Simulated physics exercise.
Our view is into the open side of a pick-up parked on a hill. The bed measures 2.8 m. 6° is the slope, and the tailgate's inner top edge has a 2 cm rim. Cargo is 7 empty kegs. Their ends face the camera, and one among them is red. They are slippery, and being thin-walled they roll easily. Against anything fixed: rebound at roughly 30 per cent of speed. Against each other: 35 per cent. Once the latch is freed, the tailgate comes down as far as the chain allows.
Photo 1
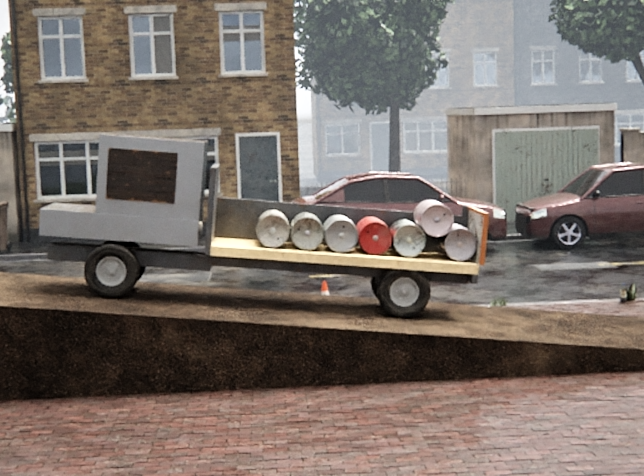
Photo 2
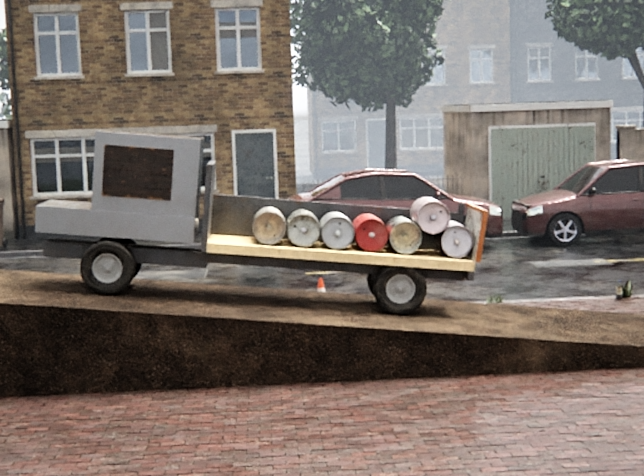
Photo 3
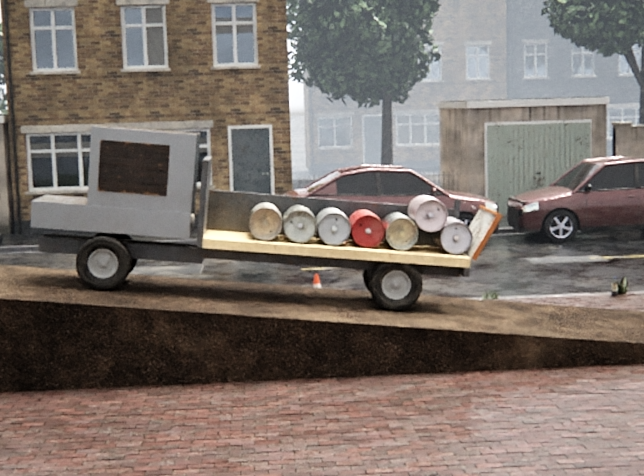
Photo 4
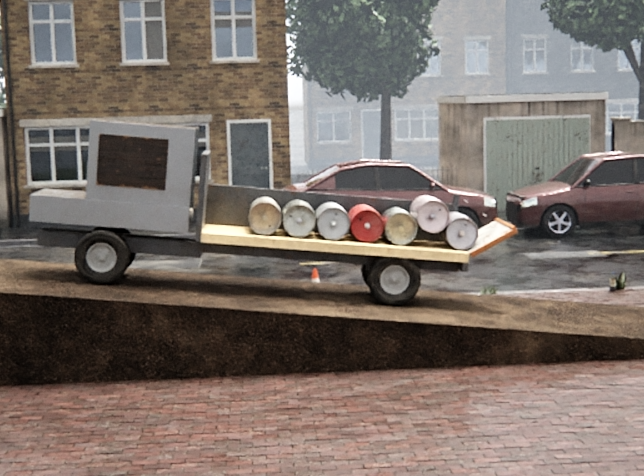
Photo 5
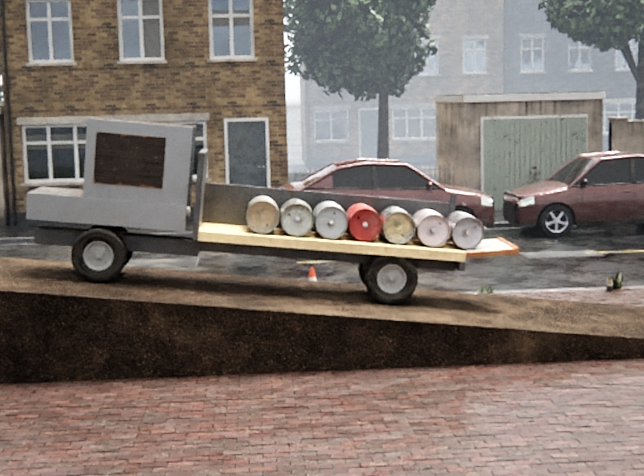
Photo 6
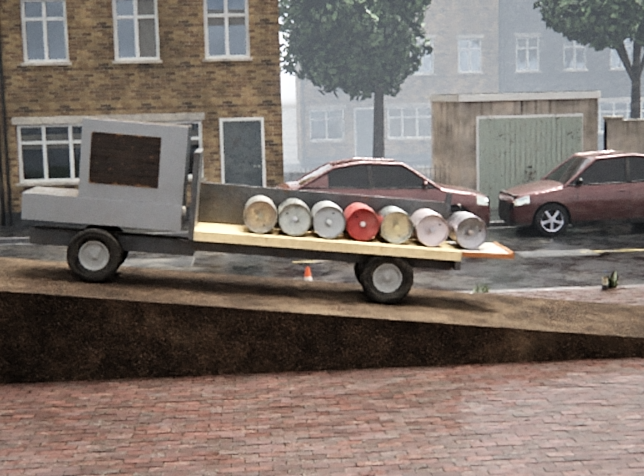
Tailgate swinging down to the right on a sloping truck bed, the stacked barrel settling into a row with one red.
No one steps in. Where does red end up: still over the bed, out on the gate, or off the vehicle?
It ends up off the vehicle.
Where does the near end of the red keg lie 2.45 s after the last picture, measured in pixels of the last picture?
(532, 249), more or less.
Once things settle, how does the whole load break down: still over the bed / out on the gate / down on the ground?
0 - 0 - 7.
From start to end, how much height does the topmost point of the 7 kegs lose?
Roughly 125 cm.
Then, 1.0 s past the sixth picture, red is on the bed, 60 cm short of the hinge, rolling right; 1 gone off the back.
Then, 2.4 s past the sixth picture, red is dropping off the gate; 4 gone off the back.
Finally (10.0 s after the last picture), red is out on the ground; 7 gone off the back.
